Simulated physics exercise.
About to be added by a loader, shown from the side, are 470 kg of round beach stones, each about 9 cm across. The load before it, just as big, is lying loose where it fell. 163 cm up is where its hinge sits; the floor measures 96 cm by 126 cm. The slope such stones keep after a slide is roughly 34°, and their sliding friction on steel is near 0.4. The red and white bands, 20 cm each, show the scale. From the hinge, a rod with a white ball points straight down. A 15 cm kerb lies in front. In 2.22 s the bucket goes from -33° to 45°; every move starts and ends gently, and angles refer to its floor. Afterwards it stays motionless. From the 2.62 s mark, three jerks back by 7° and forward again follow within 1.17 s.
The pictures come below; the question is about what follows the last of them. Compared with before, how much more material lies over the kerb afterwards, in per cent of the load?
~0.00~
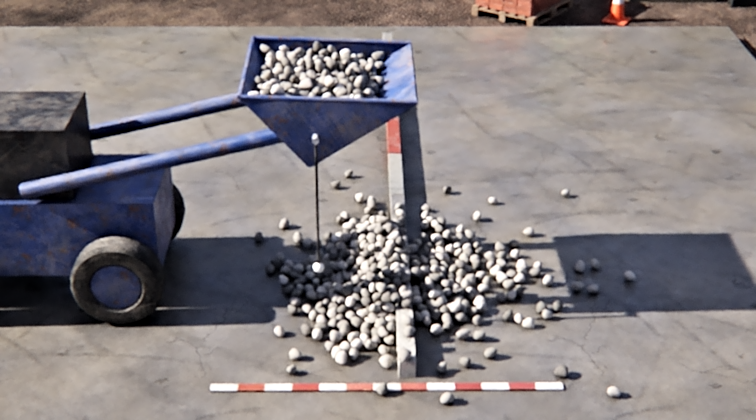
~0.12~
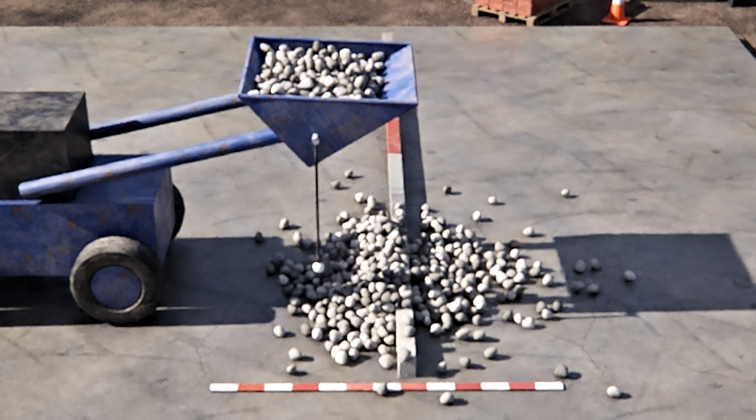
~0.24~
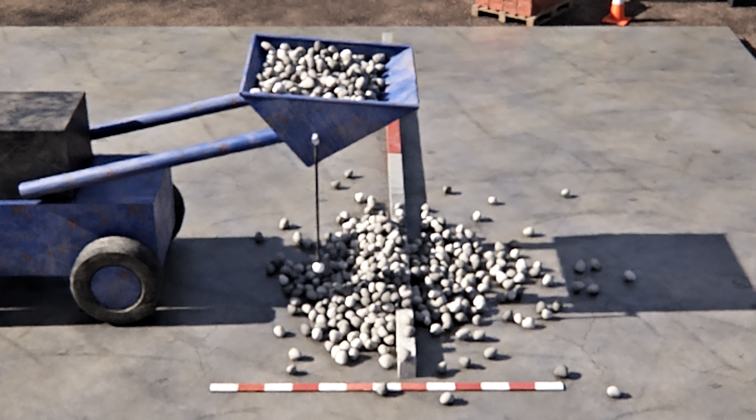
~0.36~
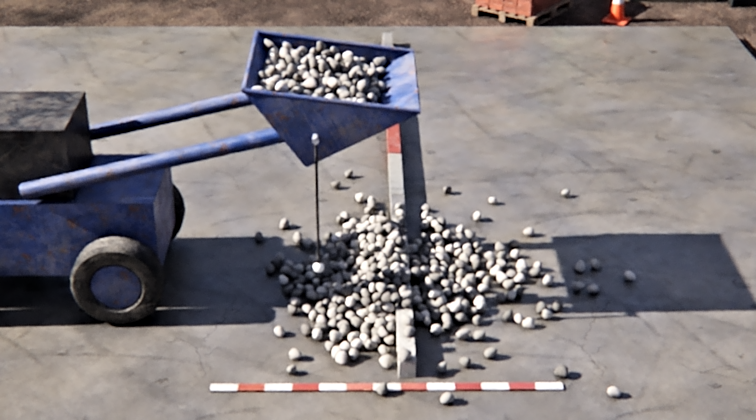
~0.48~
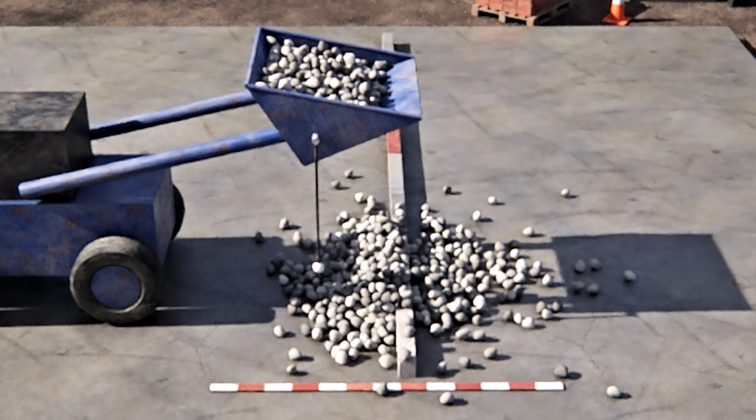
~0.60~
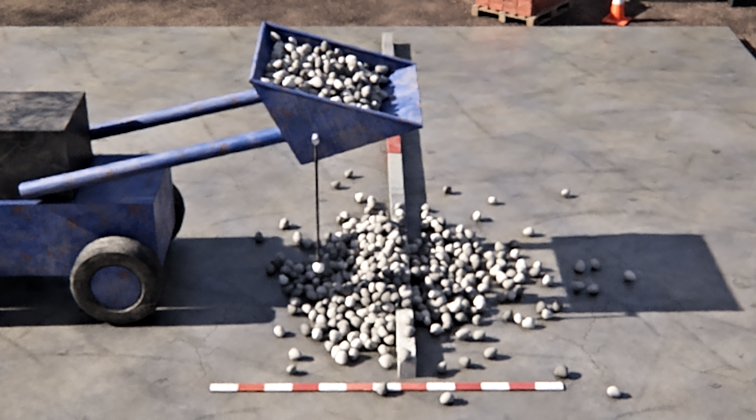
Some 98 per cent of a load more.
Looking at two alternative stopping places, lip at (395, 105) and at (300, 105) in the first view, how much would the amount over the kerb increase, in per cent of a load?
Case one about 85 %, case two about 0 %.
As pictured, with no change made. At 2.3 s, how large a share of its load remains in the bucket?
About 5 percent.
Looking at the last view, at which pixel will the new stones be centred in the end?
Near (468, 270).
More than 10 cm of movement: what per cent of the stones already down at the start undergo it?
I'd put it at about 20 per cent.
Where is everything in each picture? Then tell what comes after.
The first picture shows lip at (418, 103), floor tilted -33°, highest stones at (306, 61). The earlier load is highest near (391, 249), 26 cm above ground level, 69 % on this side of the kerb, 31 % over the kerb.
In the second picture, the bucket is at -32°, its lip at (418, 104); the top of the load is at (298, 58); the stones move at 0.0 m/s on average.
In the third picture, the bucket is at -30°, its lip at (419, 107); the top of the load is at (292, 58); the stones move at 0.1 m/s on average.
The fourth picture shows lip at (420, 112), floor tilted -27°, highest stones at (287, 59); the stones move at 0.1 m/s on average.
The fifth picture shows lip at (422, 118), floor tilted -24°, highest stones at (280, 55); the stones move at 0.1 m/s on average.
In the sixth picture, the bucket is at -19°, its lip at (423, 126); the top of the load is at (280, 53); the stones move at 0.2 m/s on average.
After 1.7 s the floor is at 33°; in per cent of one load, 83 in the bucket, 77 on this side of the kerb, 40 over the kerb; the foremost stones are at (589, 280).
After 2.3 s the floor is at 45°; in per cent of one load, 3 in the bucket, 84 on this side of the kerb, 112 over the kerb; the foremost stones are at (589, 280).
After 4.2 s the floor is at 45°; in per cent of one load, 0 in the bucket, 72 on this side of the kerb, 128 over the kerb; the foremost stones are at (629, 307).
After 7.0 s the floor is at 45°; in per cent of one load, 0 in the bucket, 72 on this side of the kerb, 128 over the kerb; the foremost stones are at (629, 307). Net gain over the kerb, 98.
